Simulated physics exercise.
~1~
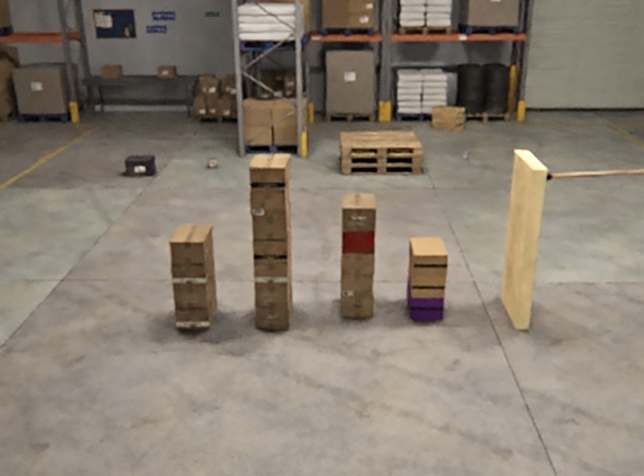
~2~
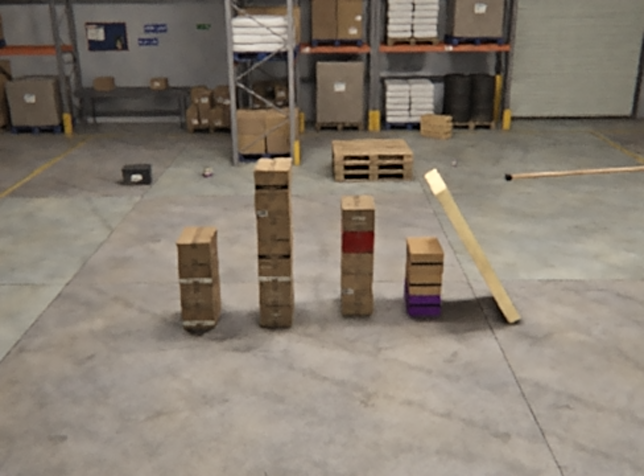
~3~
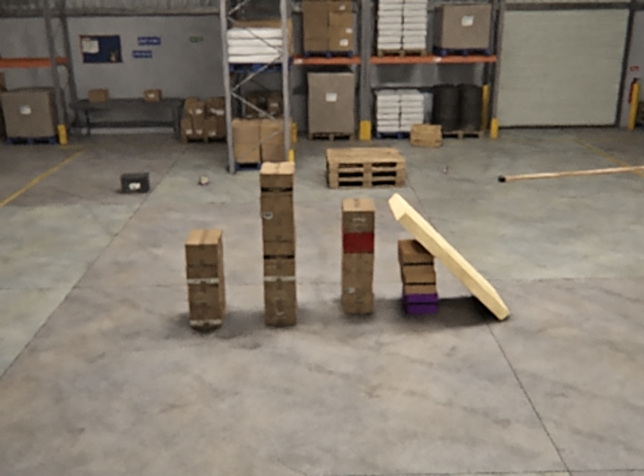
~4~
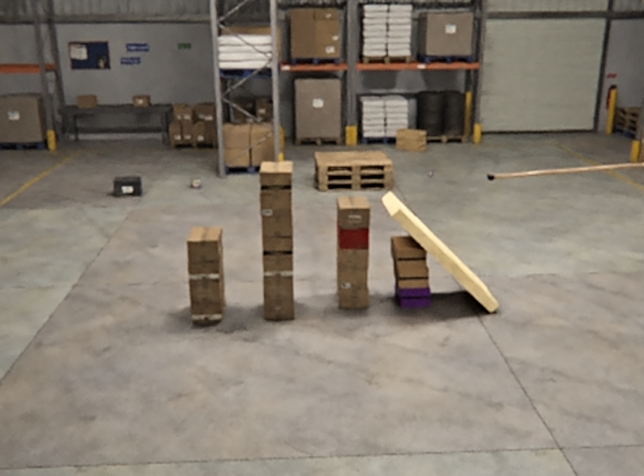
A tall pale board standing at the right end of a row of four carton stacks tipped left after a pole nudged it, and came to rest leaning on the shortest stack, shifting its upper boxes slightly while every stack stayed standing.
